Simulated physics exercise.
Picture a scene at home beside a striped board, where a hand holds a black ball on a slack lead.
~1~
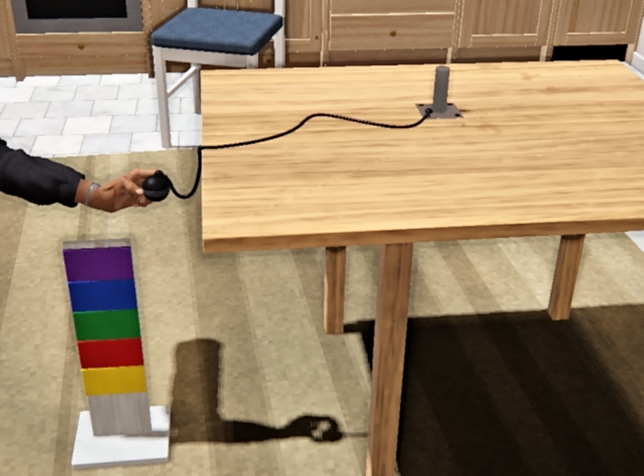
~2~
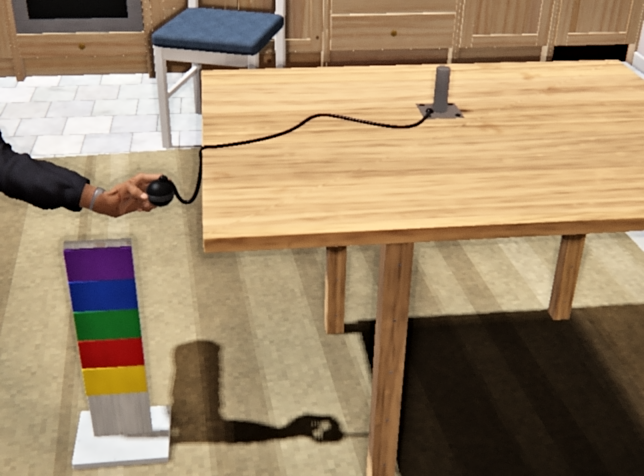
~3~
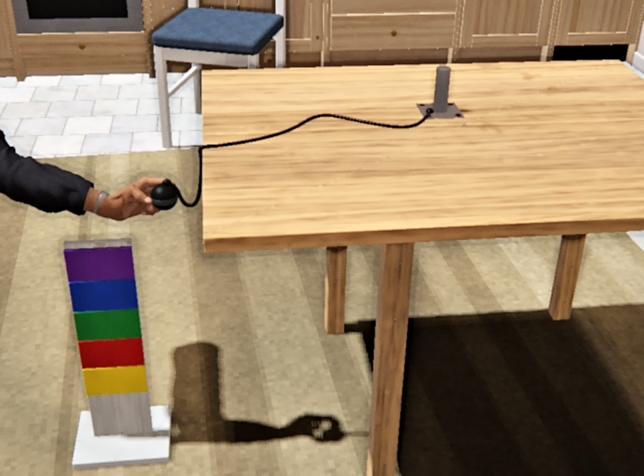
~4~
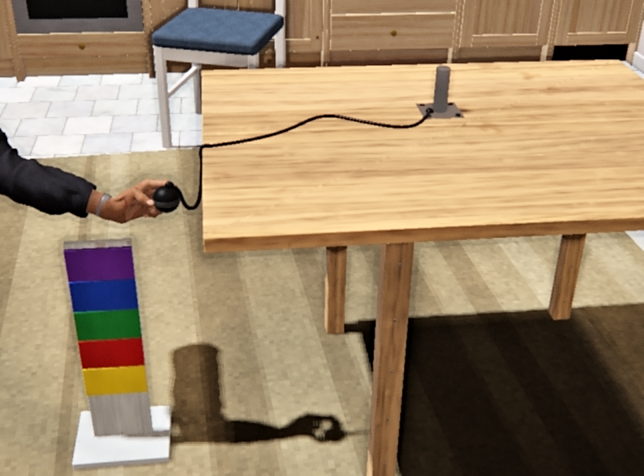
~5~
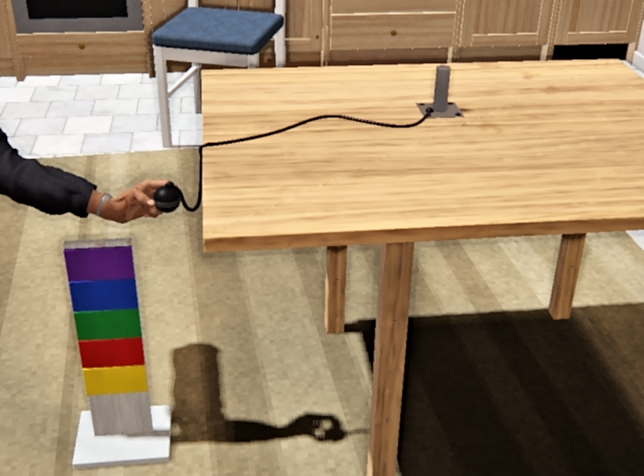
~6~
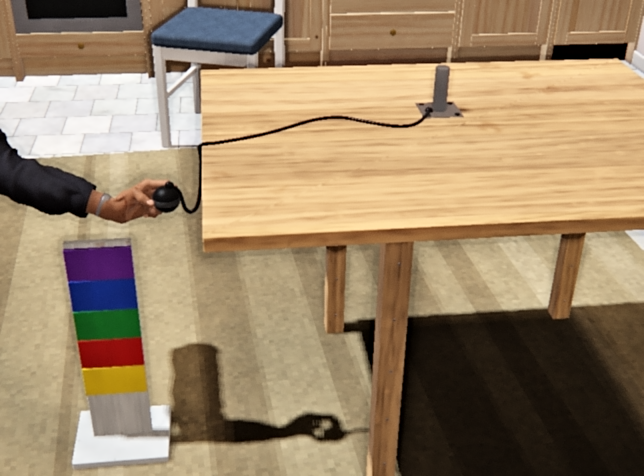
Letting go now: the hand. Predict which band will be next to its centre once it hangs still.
I would say the blue band.
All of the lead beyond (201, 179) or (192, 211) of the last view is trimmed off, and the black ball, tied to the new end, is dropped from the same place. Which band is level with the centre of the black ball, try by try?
It would be no band; purple.
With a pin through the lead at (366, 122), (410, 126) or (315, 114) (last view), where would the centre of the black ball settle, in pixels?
First try around (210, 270), second around (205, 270), third around (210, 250).
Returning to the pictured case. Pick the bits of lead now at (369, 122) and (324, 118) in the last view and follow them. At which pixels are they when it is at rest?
(343, 117), then (298, 121).
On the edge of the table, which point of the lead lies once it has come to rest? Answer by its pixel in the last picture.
The one at (238, 140).
Early on, ball near (187, 282); level with blue.
Midway, ball near (236, 258); level with blue.
Near the end, ball near (202, 281); level with blue.
Finally, ball near (203, 276); level with blue. Its centre hangs level with the blue band.
